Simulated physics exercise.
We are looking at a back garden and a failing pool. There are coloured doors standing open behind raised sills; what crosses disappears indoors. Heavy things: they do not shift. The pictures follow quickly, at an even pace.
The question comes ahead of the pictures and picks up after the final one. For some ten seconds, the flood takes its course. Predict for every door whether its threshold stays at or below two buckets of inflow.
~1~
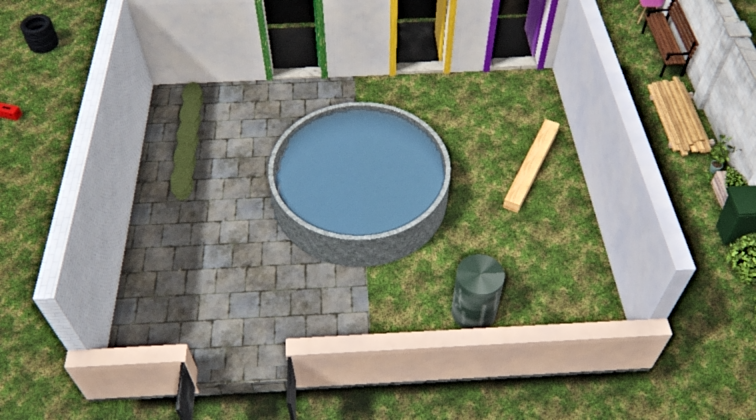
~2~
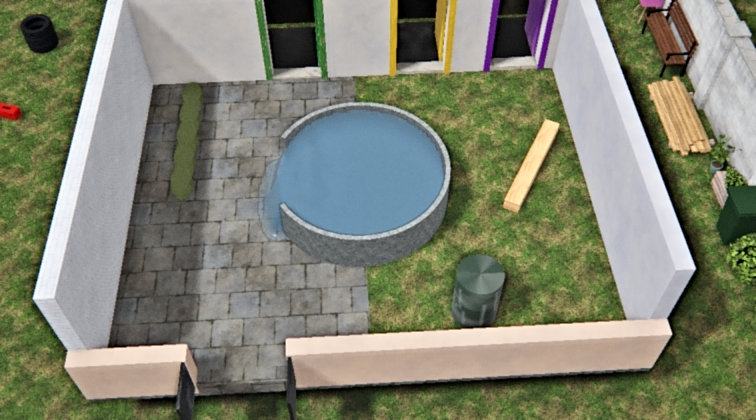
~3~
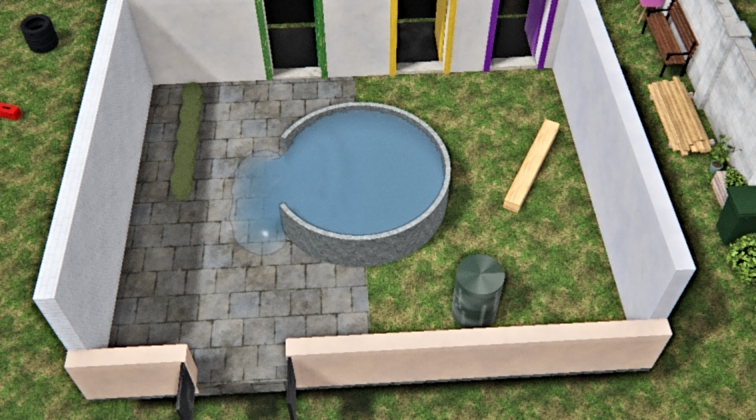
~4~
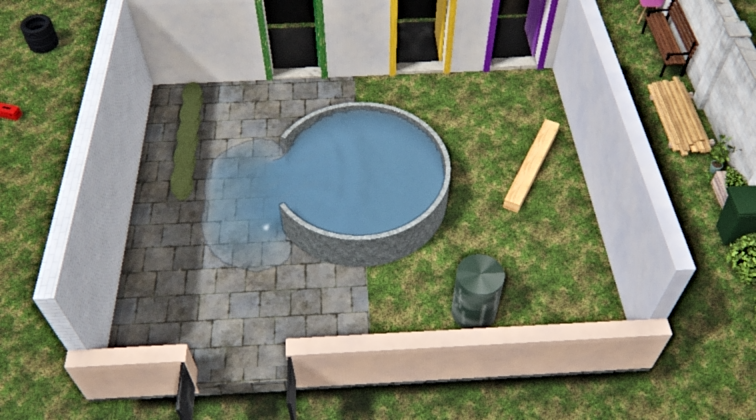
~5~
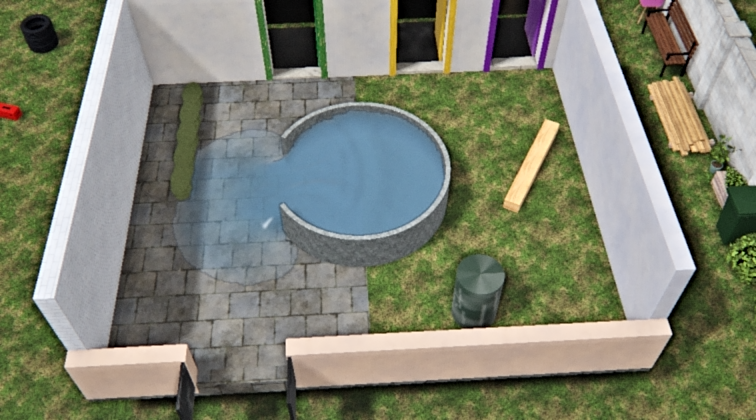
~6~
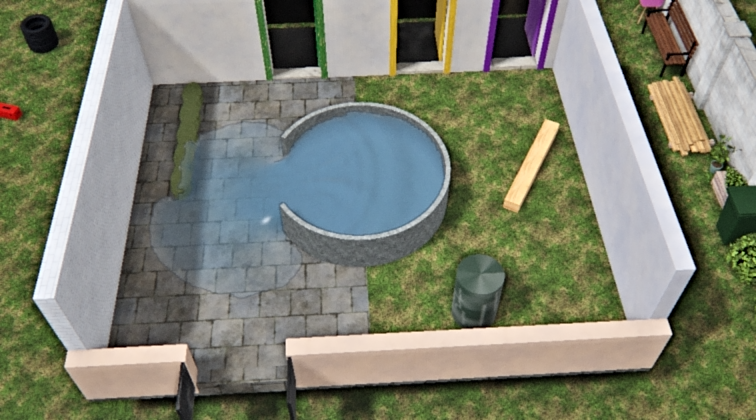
Outcome: The yellow door respects the limit; the green door breaks the limit; the purple door respects the limit.
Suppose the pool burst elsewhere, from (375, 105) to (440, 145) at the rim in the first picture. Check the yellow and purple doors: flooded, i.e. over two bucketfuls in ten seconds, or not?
As it plays out, the yellow door rises above and the purple door rises above.
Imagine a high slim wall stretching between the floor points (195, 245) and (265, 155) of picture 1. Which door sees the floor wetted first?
First: The green one.
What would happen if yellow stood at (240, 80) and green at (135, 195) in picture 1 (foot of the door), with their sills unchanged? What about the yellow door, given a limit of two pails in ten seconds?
From what I can tell, the yellow door tops the mark.
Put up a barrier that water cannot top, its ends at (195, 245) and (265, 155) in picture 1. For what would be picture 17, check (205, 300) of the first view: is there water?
There: Covered.
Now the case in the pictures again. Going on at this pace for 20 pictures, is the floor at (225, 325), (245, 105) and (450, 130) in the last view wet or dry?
Point 1: Drenched; point 2: Drenched; point 3: Not wet.
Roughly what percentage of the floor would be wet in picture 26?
50 %, roughly.
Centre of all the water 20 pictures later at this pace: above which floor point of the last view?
Centre of the water: Near (273, 200).
A moment on, water covers 25 % of the floor; the yellow door not reached, the green door not reached, the purple door not reached.
Next, water covers 30 % of the floor; the yellow door not reached, the green door wet at the sill, nothing in, the purple door not reached.
Then, water covers 50 % of the floor; the yellow door wet at the sill, nothing in, the green door under two buckets in, the purple door not reached.
Later, water covers 75 % of the floor; the yellow door wet at the sill, nothing in, the green door over two buckets in, the purple door wet at the sill, nothing in.
In the end, water covers 95 % of the floor; the yellow door under two buckets in, the green door over two buckets in, the purple door wet at the sill, nothing in.
